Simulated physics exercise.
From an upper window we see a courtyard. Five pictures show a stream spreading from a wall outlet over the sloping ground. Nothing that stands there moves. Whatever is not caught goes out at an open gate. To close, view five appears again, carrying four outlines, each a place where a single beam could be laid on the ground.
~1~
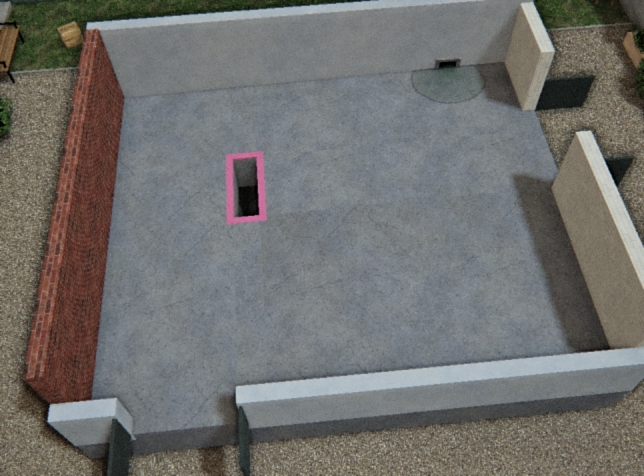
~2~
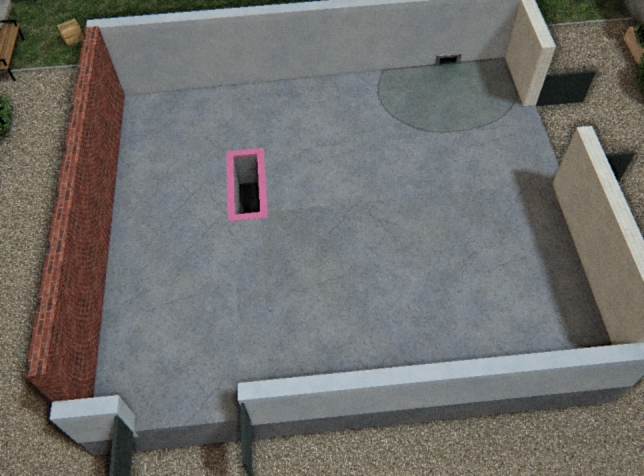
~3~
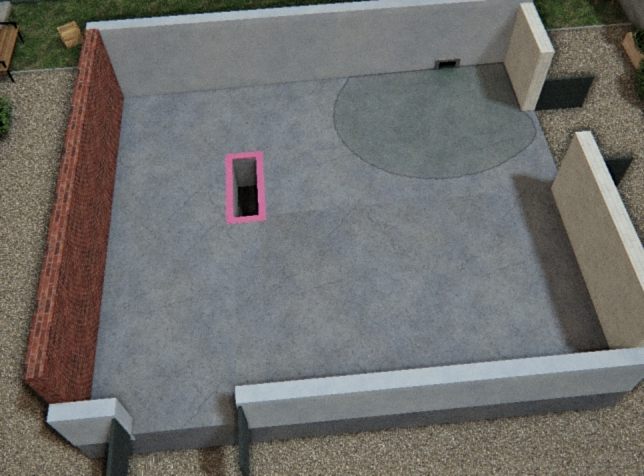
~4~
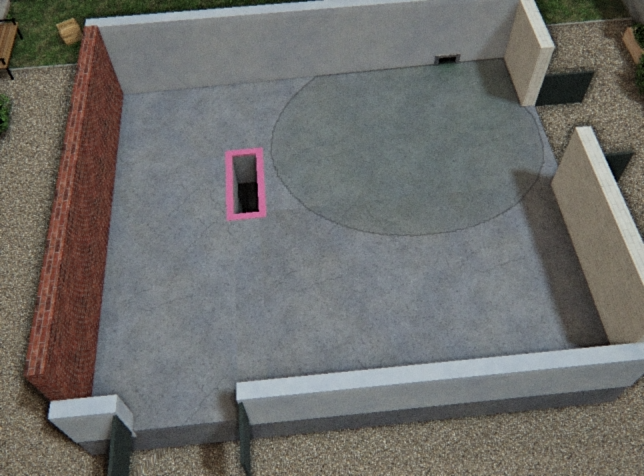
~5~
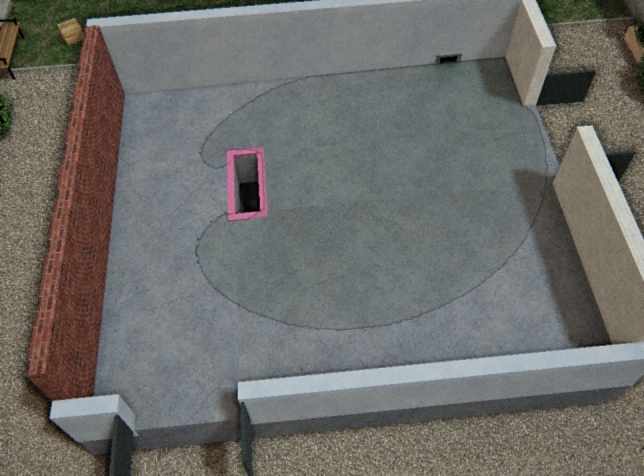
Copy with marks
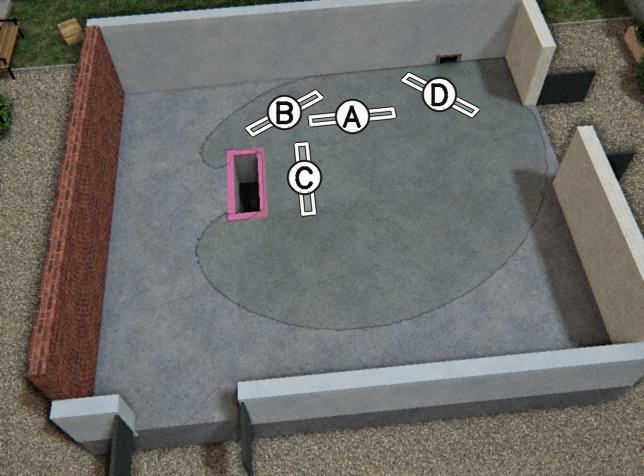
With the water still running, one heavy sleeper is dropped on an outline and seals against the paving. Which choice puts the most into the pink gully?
Position B.
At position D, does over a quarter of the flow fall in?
No.
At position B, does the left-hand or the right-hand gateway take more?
The left gate.
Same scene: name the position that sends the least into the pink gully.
C it is.
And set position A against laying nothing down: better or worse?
It is worse.
In white, A from (310, 120) to (393, 112); B from (250, 131) to (318, 94); C from (308, 213) to (301, 144); D from (406, 77) to (474, 112).
With A, about 18 % of the stream goes into the pink gully, about 78 % out by the gates.
With B, about 28 % of the stream goes into the pink gully, about 68 % out by the gates.
With C, about 8 % of the stream goes into the pink gully, about 87 % out by the gates.
With D, about 15 % of the stream goes into the pink gully, about 79 % out by the gates.
